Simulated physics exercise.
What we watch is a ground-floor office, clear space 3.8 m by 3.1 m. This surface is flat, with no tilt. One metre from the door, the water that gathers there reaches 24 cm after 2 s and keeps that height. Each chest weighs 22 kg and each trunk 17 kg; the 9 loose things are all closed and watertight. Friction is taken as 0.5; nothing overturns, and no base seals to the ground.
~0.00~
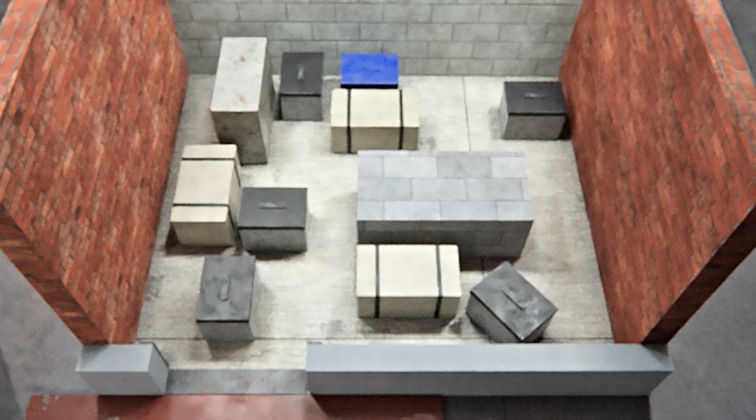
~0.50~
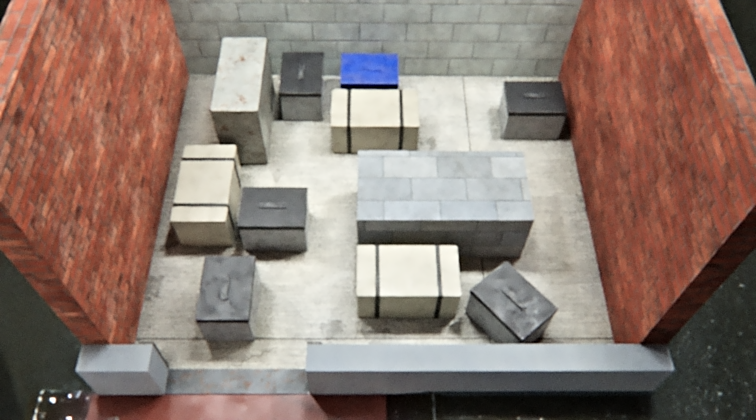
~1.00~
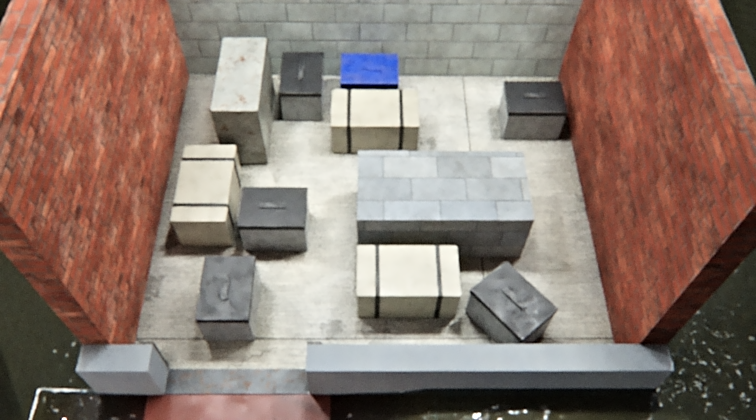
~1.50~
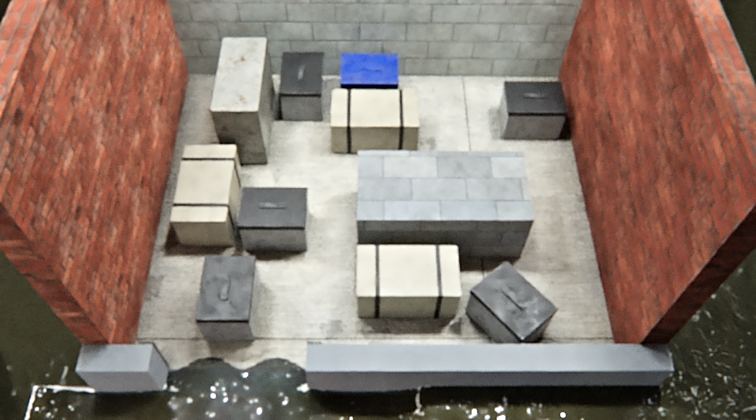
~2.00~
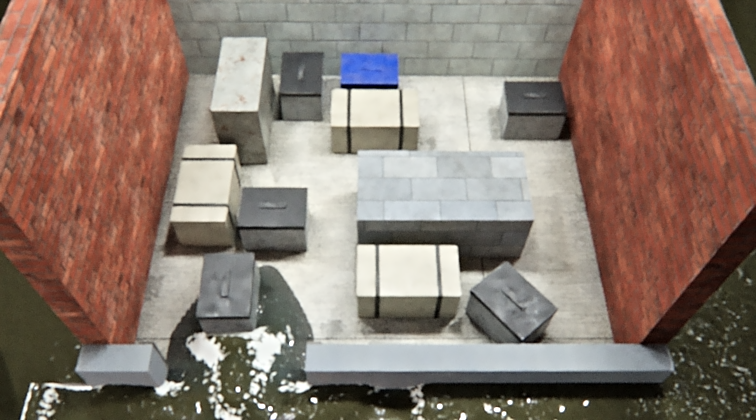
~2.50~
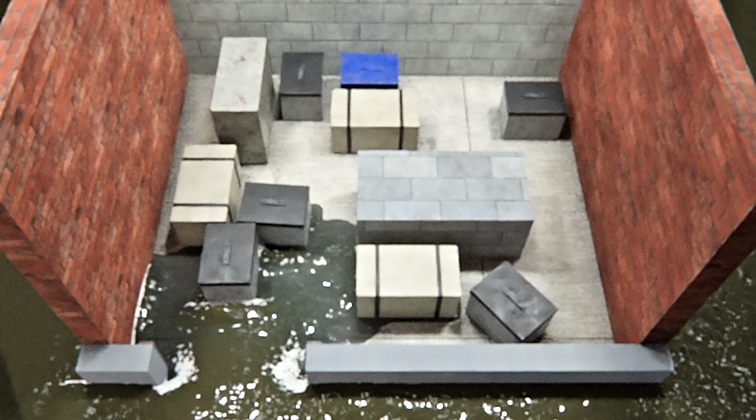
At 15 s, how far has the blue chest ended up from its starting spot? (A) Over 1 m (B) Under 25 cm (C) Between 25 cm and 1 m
A.
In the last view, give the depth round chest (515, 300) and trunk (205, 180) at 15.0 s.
Depths: Near 21 cm, then near 23 cm.
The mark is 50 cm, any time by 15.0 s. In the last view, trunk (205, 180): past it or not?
That one is smaller.
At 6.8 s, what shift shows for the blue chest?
120 cm or so by then.
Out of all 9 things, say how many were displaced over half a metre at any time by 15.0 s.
The answer here is 8.
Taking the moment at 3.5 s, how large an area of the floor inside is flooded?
Some 5.0 m2.
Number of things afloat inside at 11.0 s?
Answer: 9.
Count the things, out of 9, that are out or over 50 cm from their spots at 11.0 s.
It comes to 8.
After 3.5 s the blue chest is near (370, 69), 0.0 m from its start, aground; 0 afloat.
After 6.8 s the blue chest is near (492, 62), 1.2 m from its start, aground; 4 afloat.
After 11.0 s the blue chest is near (546, 76), 1.7 m from its start, afloat; 9 afloat.
After 15.0 s the blue chest is near (548, 73), 1.7 m from its start, afloat; 9 afloat.
